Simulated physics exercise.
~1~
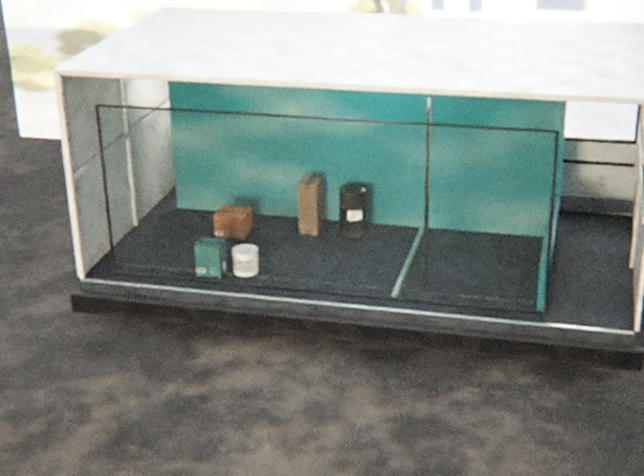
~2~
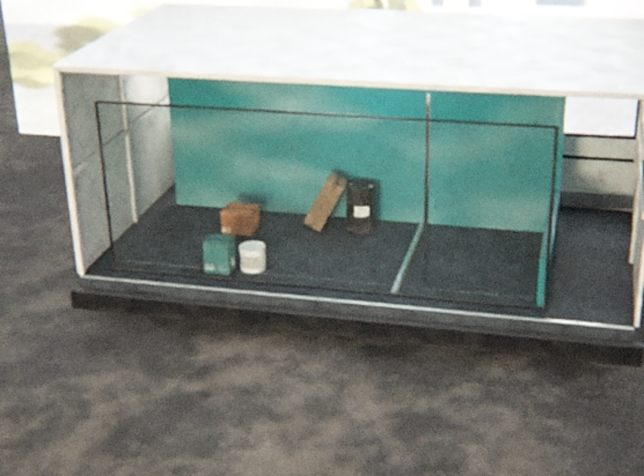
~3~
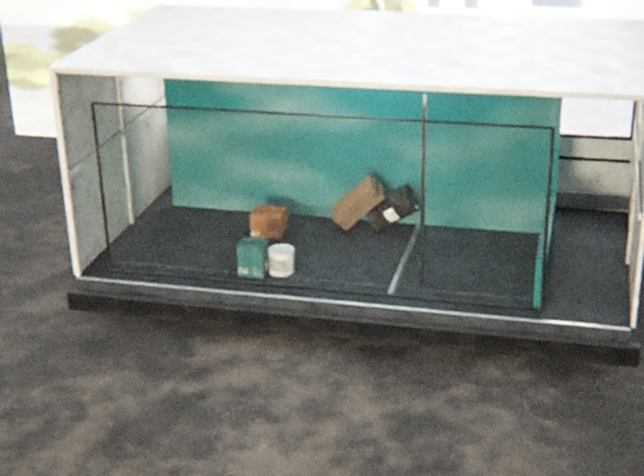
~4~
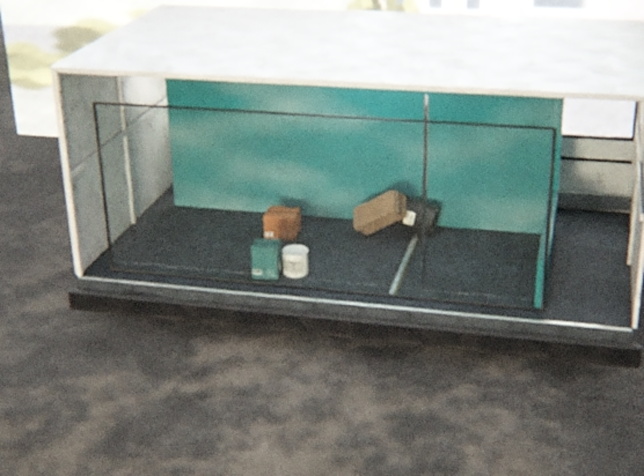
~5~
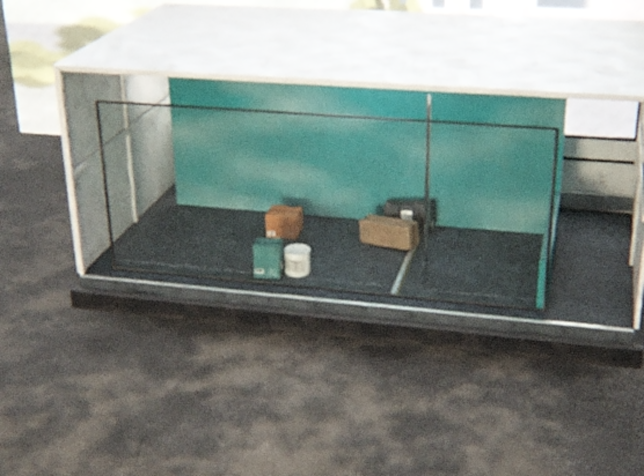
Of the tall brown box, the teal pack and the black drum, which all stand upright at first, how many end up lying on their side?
Two of them end up on their side, the tall brown box and the black drum, while the teal pack stays upright.
